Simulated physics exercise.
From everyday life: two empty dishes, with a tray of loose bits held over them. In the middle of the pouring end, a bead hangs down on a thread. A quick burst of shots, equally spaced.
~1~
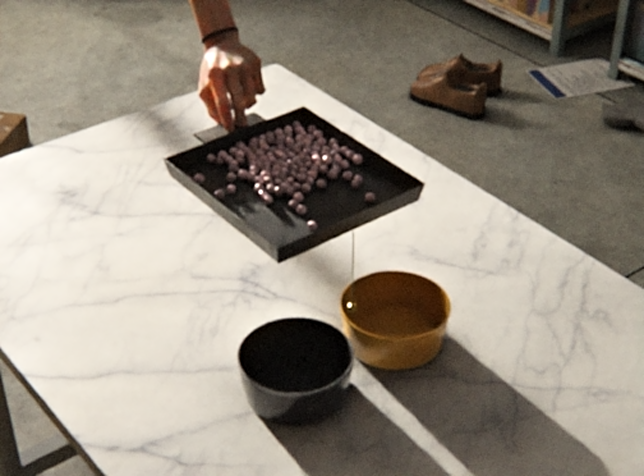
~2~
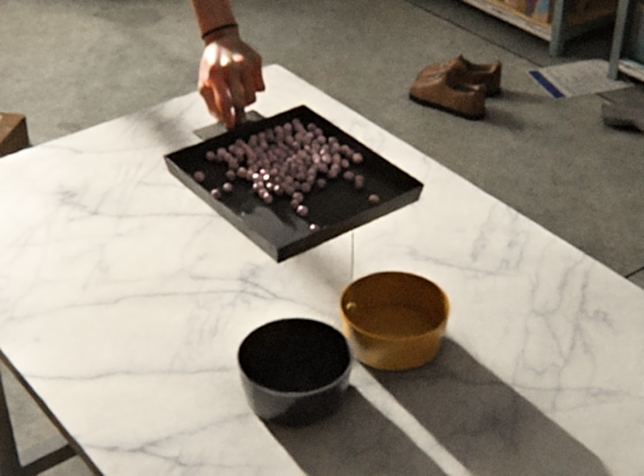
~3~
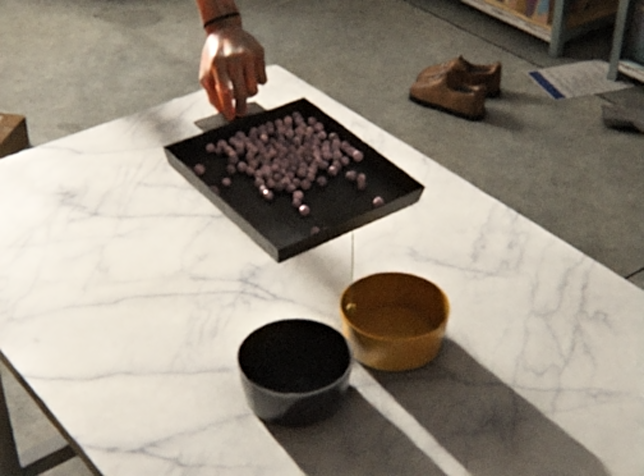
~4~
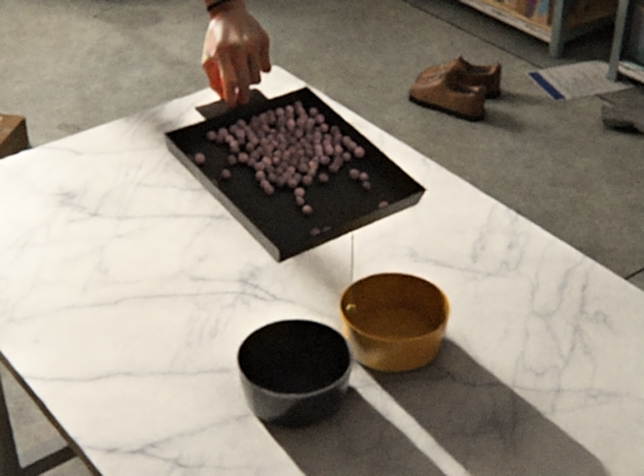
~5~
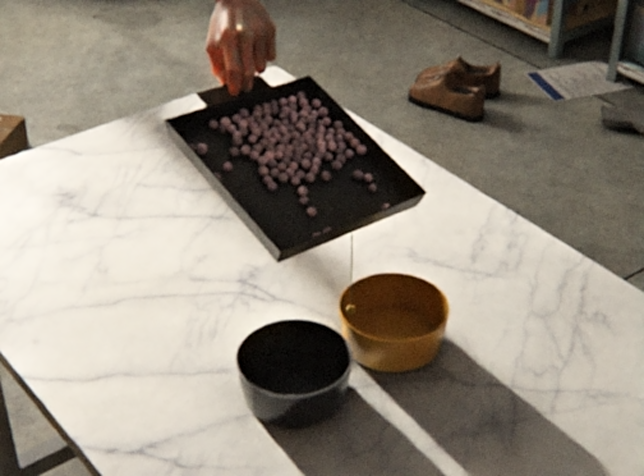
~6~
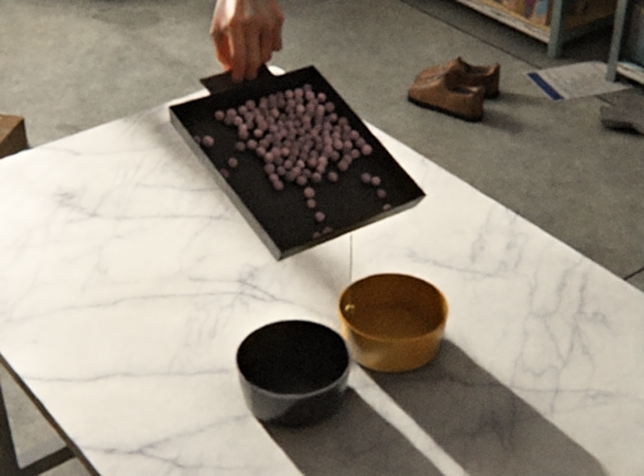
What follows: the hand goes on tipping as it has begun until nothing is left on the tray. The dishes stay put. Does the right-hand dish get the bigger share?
Short answer, the right dish, that's where more goes.
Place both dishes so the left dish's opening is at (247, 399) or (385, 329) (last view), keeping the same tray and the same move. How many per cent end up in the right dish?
You'd get near 30 per cent and afterwards near 10 per cent.
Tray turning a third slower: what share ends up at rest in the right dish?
I'd say near 70 per cent.
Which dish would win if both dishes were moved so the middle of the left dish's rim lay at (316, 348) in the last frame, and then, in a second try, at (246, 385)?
With the dishes at the first place it's the right-side dish, and at the second it's the right-side dish.
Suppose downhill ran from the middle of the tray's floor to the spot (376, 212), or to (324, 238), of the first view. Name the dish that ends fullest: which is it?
The first slope favours the dish to the right, the second the dish to the left.
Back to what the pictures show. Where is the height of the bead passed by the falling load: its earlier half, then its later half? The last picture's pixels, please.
First close to (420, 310), next close to (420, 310).
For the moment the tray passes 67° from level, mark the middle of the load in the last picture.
Somewhere about pixel (384, 207).
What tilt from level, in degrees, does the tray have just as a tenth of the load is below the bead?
Angle: Close to 70°.
Soon after the last picture, tray tipped steeply; most on the tray; a small part in the right dish; a stray few outside both; a small part in the air.
A little later, tray tipped past a quarter turn; a small part on the tray; a stray few in the left dish; about half in the right dish; about a quarter outside both; about a quarter in the air.
Later still, tray tipped past a quarter turn; a stray few in the left dish; about two thirds in the right dish; about a third outside both.
By the end, tray tipped past a quarter turn; a stray few in the left dish; about two thirds in the right dish; about a third outside both.
